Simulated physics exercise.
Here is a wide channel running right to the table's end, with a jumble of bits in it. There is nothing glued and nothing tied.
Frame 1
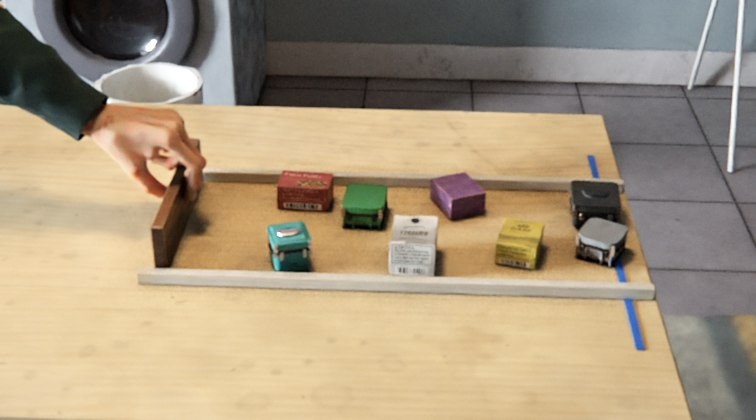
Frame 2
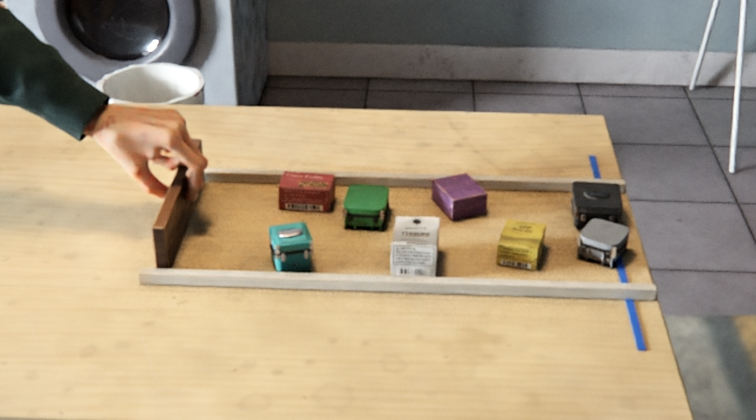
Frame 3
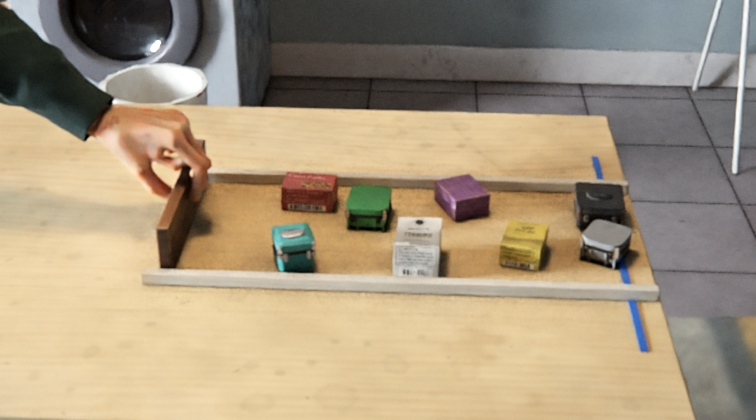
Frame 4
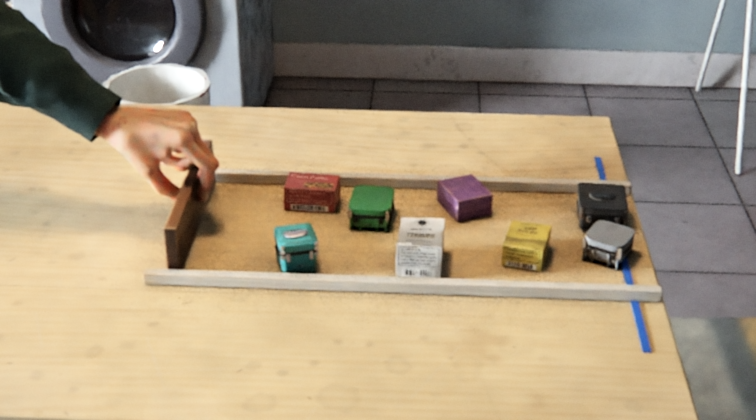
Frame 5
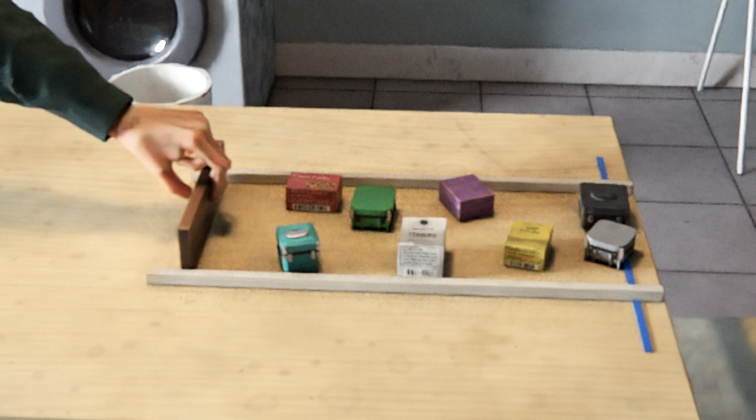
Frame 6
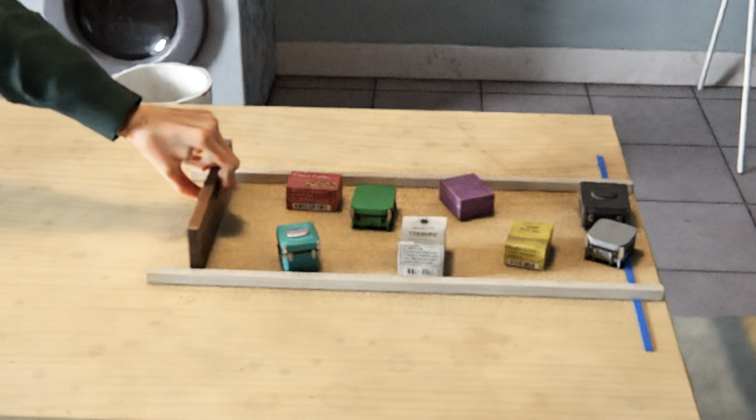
To begin with, a hand holds a dark wooden board upright at the left end of a shallow channel on a table, with small coloured boxes and cases scattered ahead of it. The hand then slides the board a short way right, still short of the turquoise case, while the objects keep their arrangement.
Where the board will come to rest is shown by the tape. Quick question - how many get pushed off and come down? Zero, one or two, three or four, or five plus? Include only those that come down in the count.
After that push five at the least come off the table.
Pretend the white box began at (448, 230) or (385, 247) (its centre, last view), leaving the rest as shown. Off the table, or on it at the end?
The white box goes down at the first spot and goes down at the second.
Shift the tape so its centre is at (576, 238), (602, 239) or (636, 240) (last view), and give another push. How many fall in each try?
Tallies in the order given: 4, 5, 8.
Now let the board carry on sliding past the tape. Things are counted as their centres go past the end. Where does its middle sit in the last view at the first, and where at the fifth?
The middle is at about (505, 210), later at about (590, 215).
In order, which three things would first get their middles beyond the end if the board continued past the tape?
The order is the grey case, the black case, then the yellow box.
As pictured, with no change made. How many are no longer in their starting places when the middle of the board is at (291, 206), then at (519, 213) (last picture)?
2 and 8.
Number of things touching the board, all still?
At rest, 3 are in contact.
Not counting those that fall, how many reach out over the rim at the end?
3, I think.
Soon after, none off yet; black case at rest near (604, 208); grey case at rest near (611, 244); yellow box at rest near (529, 244).
After that, none off yet; black case at rest near (604, 208); grey case at rest near (611, 244); yellow box displaced a little near (553, 243).
And then, two off so far; black case on its side near (676, 272); grey case on its way down; yellow box displaced well along near (659, 241).
In the end, the number that fall off is five or more; gone, white box, purple block, yellow box, grey case and black case.
